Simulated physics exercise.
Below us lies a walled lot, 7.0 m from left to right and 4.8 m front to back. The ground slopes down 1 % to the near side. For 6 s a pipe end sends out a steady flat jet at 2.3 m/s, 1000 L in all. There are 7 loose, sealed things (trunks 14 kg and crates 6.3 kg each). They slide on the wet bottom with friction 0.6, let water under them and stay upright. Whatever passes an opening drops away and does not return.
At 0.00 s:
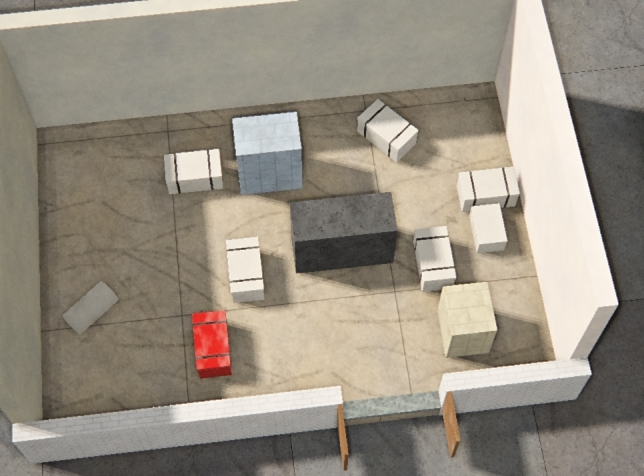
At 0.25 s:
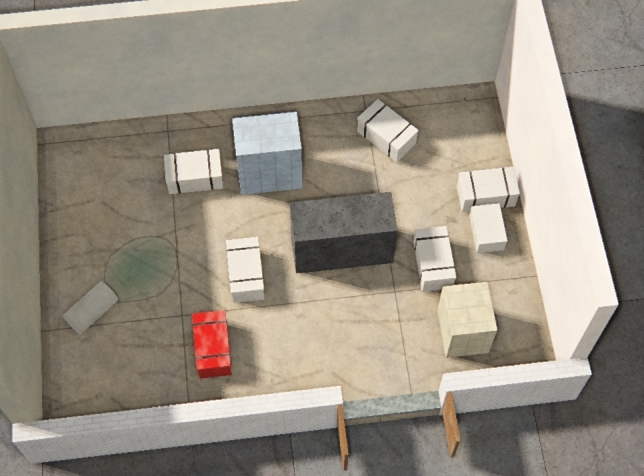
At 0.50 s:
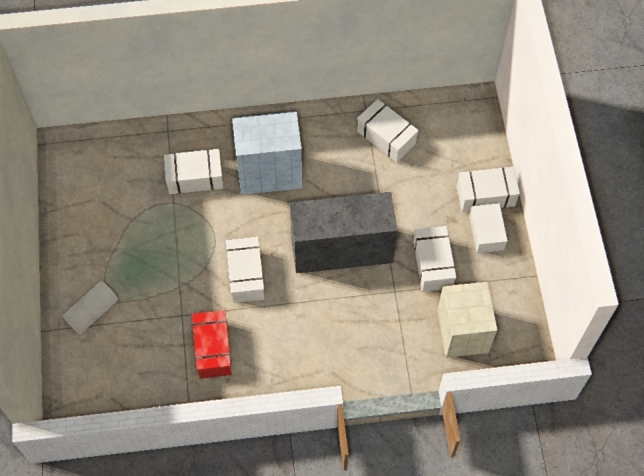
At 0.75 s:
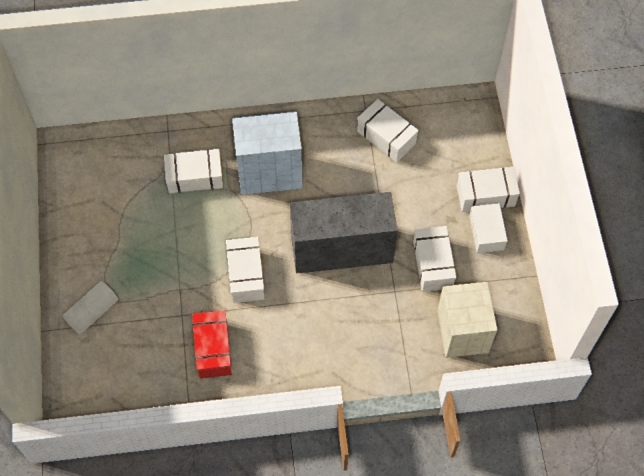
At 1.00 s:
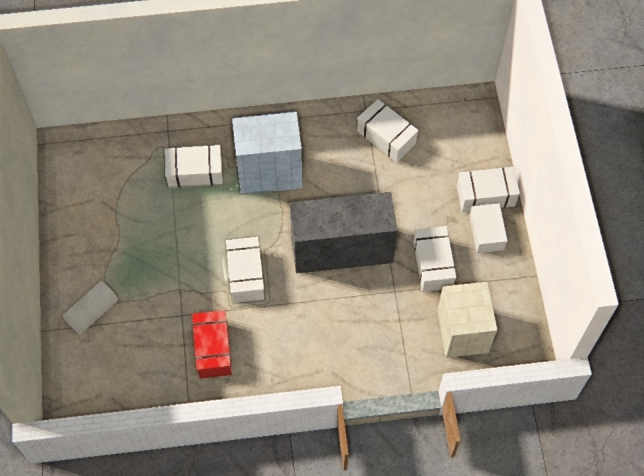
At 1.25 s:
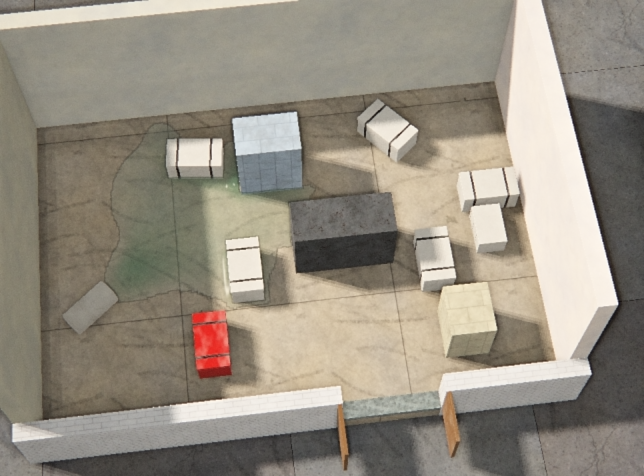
In a walled lot, water spread from a pipe end at the left, fanning out among the trunks and crates; a white trunk near the back wall shifted slightly while the red one stayed put.
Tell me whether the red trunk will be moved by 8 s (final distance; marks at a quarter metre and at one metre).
Red trunk barely shifts.
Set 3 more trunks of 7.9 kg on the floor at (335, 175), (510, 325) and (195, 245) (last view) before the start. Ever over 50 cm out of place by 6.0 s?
In that order: More, under, over.
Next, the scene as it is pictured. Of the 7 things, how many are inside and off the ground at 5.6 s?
2 of them.
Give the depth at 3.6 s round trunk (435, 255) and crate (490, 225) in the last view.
Roughly 1 and 2 cm.
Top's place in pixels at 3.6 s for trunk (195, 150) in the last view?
Around (200, 109).
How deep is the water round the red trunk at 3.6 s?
Roughly 1 cm.
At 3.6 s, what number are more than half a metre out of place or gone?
By then 1.
After 1.8 s the red trunk is near (211, 339), 0.0 m from its start, aground; 0 of 7 are out; 0 afloat.
After 3.6 s the red trunk is near (211, 339), 0.0 m from its start, aground; 0 of 7 are out; 1 afloat.
After 5.6 s the red trunk is near (211, 339), 0.0 m from its start, aground; 0 of 7 are out; 2 afloat.
After 8.0 s the red trunk is near (211, 339), 0.0 m from its start, aground; 0 of 7 are out; 4 afloat.
